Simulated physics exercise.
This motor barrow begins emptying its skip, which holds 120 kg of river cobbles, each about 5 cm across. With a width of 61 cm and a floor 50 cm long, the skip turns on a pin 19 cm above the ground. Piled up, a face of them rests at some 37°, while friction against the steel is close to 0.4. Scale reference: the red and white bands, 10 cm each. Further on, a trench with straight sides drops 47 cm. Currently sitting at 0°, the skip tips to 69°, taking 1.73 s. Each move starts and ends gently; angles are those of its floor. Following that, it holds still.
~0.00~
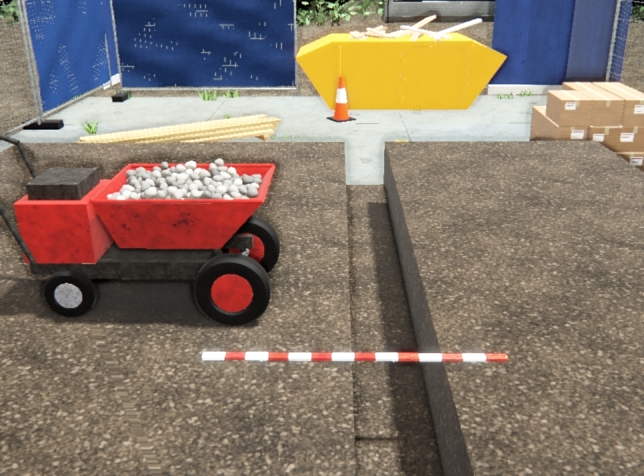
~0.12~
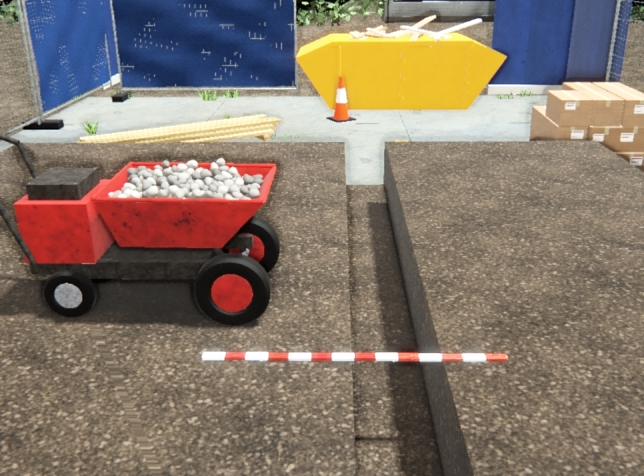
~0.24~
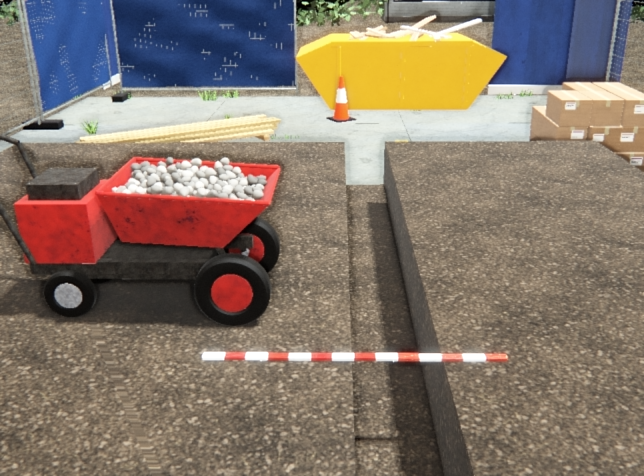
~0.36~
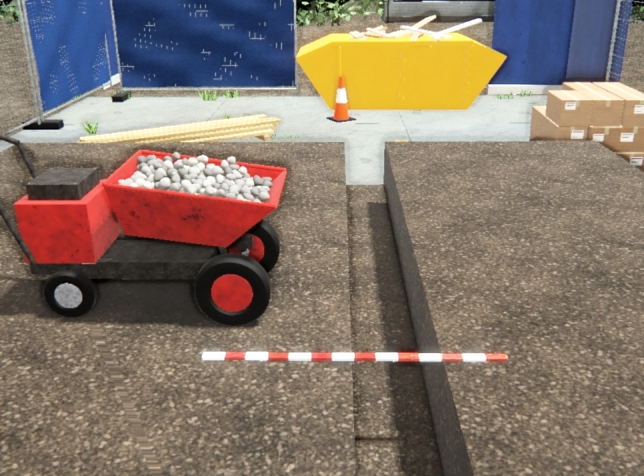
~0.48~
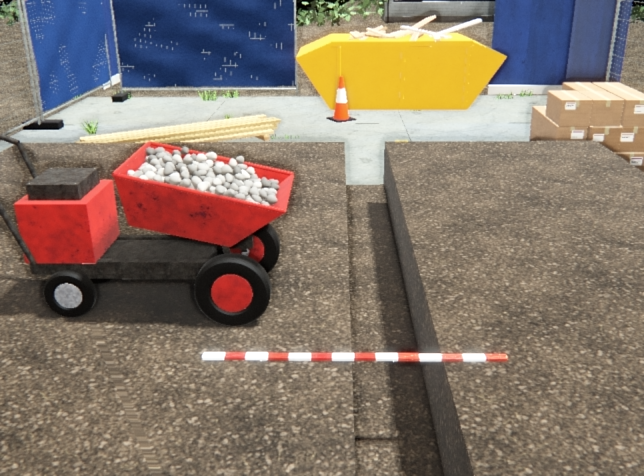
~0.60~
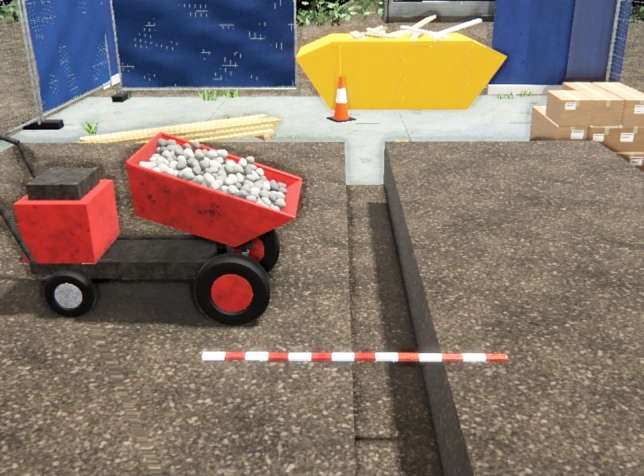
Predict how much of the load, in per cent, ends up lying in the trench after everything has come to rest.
Roughly 100 per cent of it.
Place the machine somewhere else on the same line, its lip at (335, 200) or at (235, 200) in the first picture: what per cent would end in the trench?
It'd be around 55 per cent and after that around 80 per cent.
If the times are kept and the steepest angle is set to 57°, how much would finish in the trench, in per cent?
I'd expect around 75 in a hundred.
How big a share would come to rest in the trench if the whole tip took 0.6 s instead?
That works out at about 100 in a hundred.
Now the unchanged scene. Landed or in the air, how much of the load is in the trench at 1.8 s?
About 55%.
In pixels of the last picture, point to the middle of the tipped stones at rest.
Look at roughly (388, 362).
After 1.3 s the floor is at 58°; 95 % in the skip, 3 % short of the trench, 2 % in the trench; the foremost stones are at (363, 273).
After 1.8 s the floor is at 69°; 40 % in the skip, 2 % short of the trench, 57 % in the trench; the foremost stones are at (421, 361).
After 2.2 s the floor is at 69°; 15 % in the skip, 1 % short of the trench, 84 % in the trench; the foremost stones are at (419, 356).
After 4.1 s the floor is at 69°; 0 % in the skip, 100 % in the trench; the foremost stones are at (419, 353).
